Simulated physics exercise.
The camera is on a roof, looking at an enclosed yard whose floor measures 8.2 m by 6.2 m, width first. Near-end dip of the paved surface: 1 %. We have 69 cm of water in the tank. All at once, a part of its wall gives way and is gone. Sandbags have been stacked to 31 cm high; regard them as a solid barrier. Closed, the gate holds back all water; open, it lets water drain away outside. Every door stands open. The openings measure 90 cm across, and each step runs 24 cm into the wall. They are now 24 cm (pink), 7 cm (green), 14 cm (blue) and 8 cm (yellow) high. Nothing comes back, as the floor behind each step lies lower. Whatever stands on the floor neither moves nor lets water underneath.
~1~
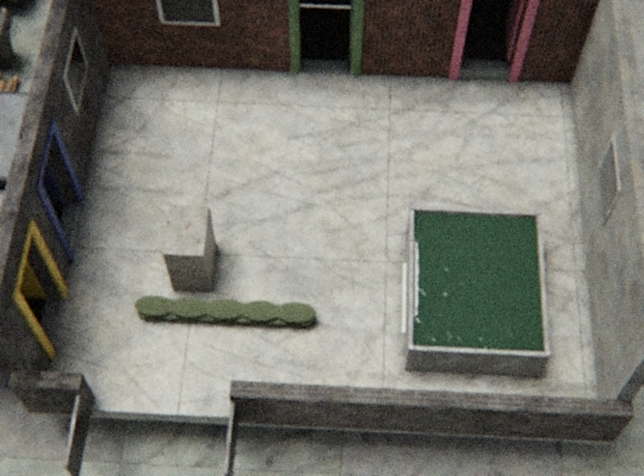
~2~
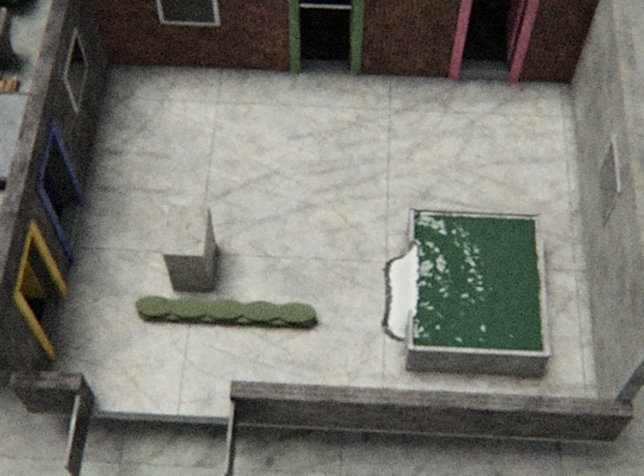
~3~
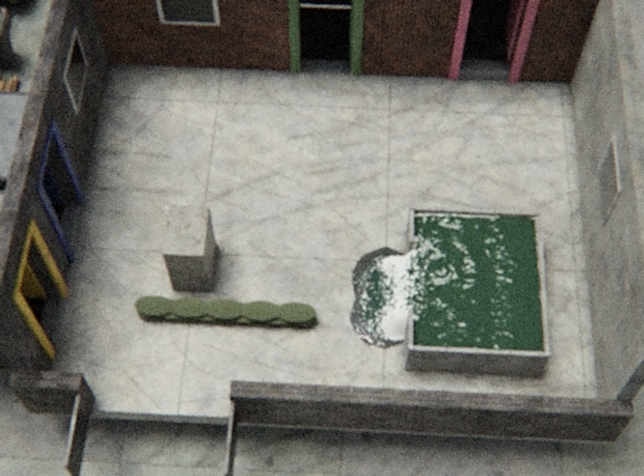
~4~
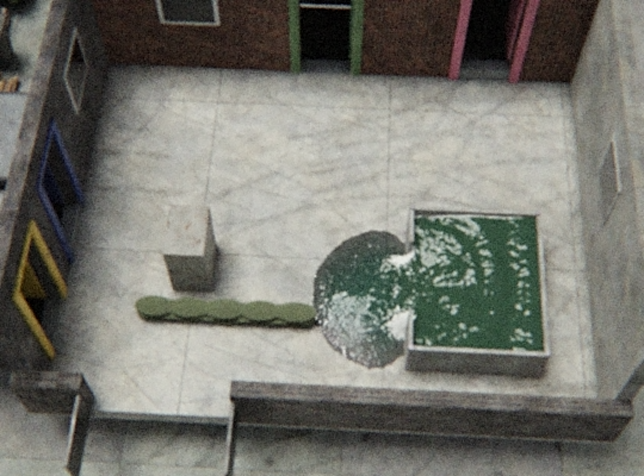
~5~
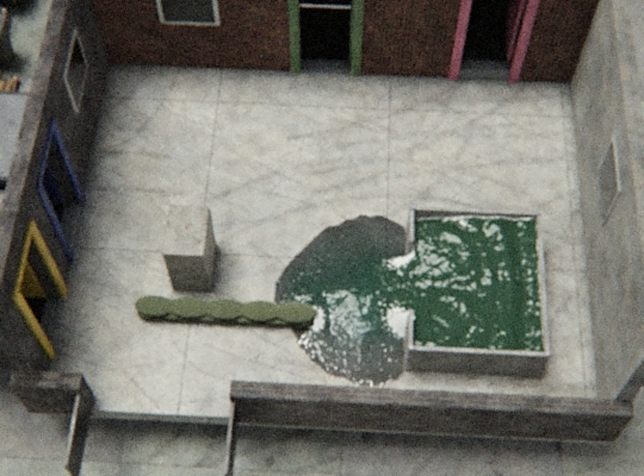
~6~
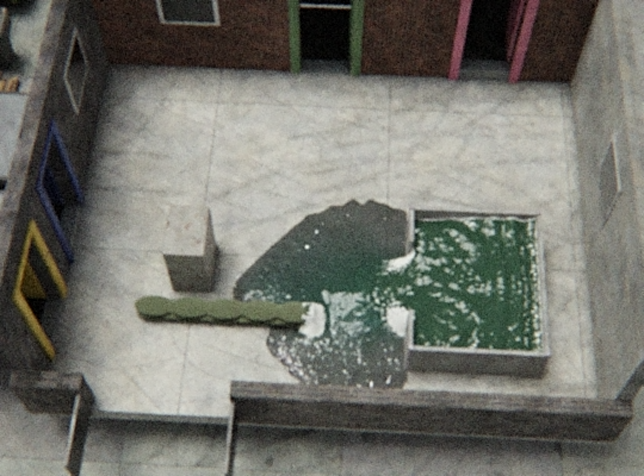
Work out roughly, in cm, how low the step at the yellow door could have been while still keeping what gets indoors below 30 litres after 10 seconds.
No lower than about 8.5 cm.
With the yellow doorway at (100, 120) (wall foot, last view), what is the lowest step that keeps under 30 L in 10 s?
10.5 cm.
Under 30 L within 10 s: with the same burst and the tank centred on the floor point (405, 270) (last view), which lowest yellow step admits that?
That setup calls for roughly 8.5 cm.
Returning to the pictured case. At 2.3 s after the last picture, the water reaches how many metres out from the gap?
Some 6.8 m out.
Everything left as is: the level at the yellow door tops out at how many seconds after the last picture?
The depth peaks at about 2.8 seconds.
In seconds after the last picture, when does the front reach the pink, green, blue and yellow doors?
Pink: 6.5 s; green: 4.0 s; blue: 1.4 s; yellow: 1.0 s.
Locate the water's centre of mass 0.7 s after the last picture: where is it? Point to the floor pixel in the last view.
The water's centre is at about (414, 301).
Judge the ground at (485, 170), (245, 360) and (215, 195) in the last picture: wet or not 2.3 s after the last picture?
One by one: Clear, drenched, drenched.
Then, 0.7 s after the last picture water covers 25 % of the floor, deepest (42 cm) near (317, 316); it has not reached the yellow door.
Then, 2.3 s after the last picture water covers 55 % of the floor, deepest (26 cm) near (228, 281); 8 cm at the yellow door, 3 litres in over its 8 cm step.
Then, 9.3 s after the last picture water covers 95 % of the floor, deepest (14 cm) near (45, 392); 9 cm at the yellow door, 40 litres in over its 8 cm step.
At the yellow door as built, the water peaked near 15 cm, 2.7 s after the last picture.
Run again over the same 10 s with other heights there, 59 litres in over 7 cm, 20 litres over 9.5 cm. The limit of 30 litres is kept from about 8.5 cm up.
